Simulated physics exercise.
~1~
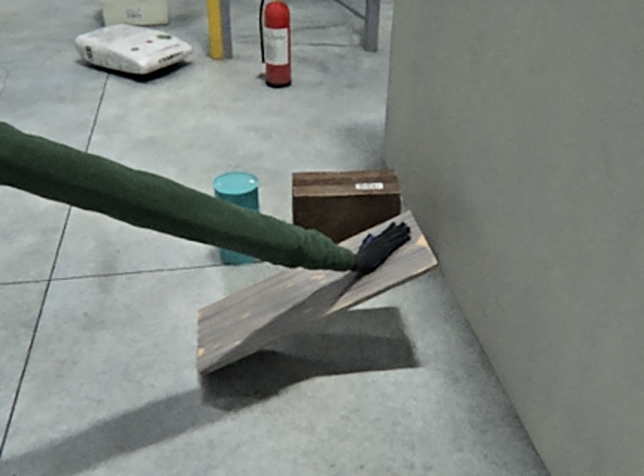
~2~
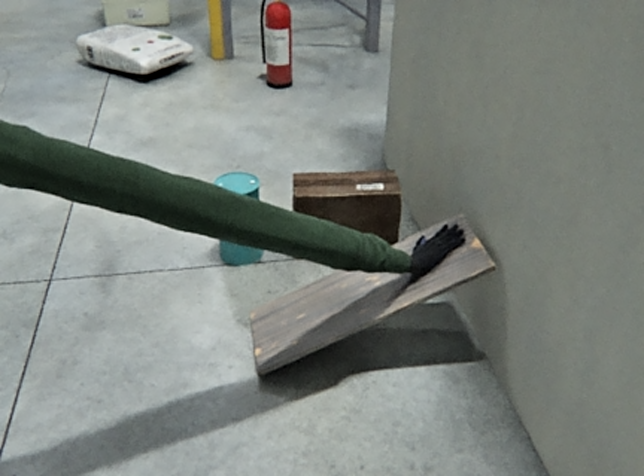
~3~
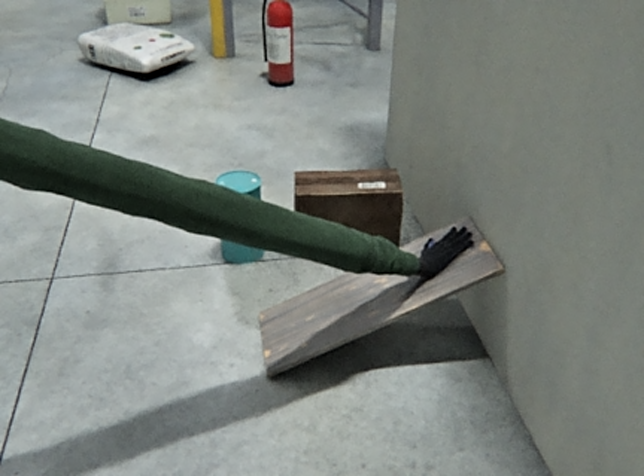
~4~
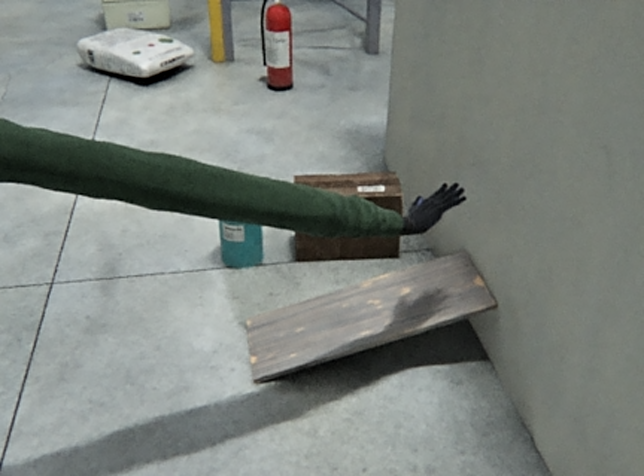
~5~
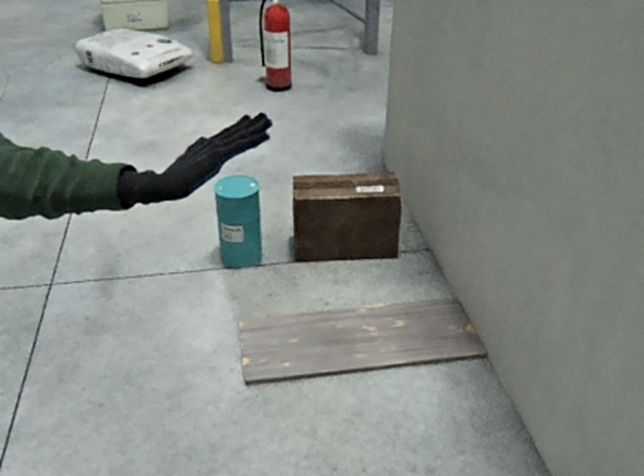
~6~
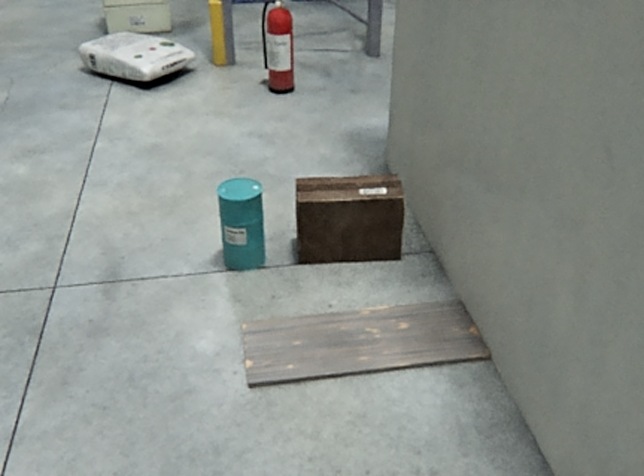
An arm in a green sleeve and black glove holds a grey board tilted above a concrete floor, seen from above in a workshop-like space with a grey wall on the right. A turquoise canister and a brown box stand behind the board, with a red fire extinguisher and a white sack farther back. The hand moves the board right until its raised end rests against the wall. It then lets go and draws back, and the board slips down the wall. The board ends flat on the floor beside the wall, while the canister and box stay standing.
